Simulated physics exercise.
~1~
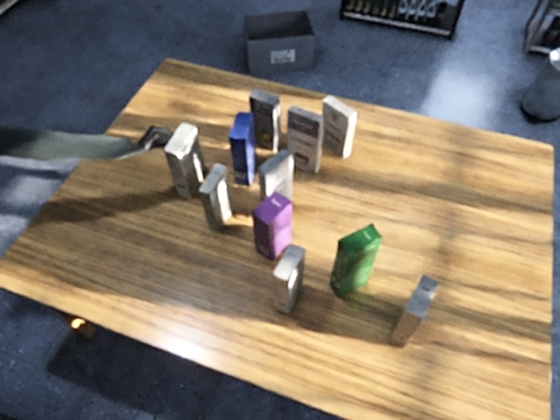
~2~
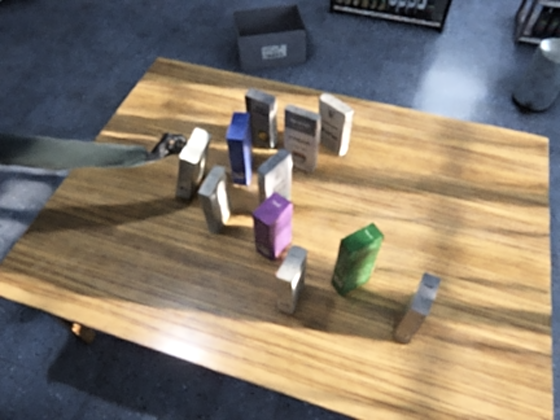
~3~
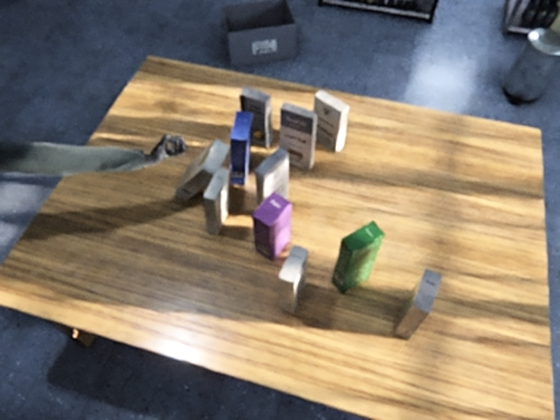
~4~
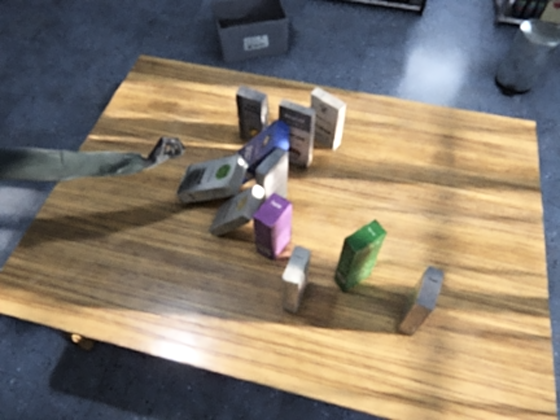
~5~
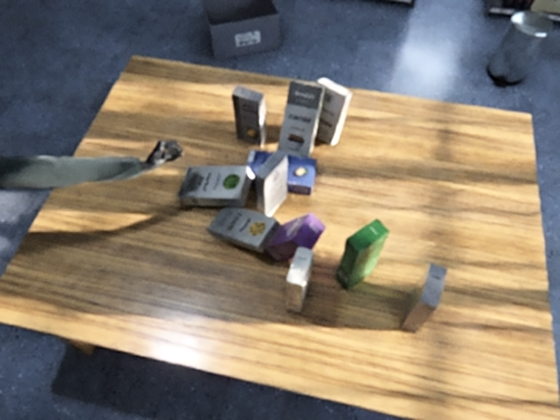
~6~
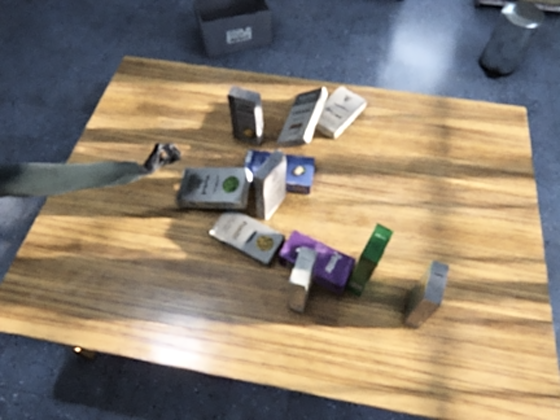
A mechanical arm tips a box, toppling several others including the blue and purple ones.
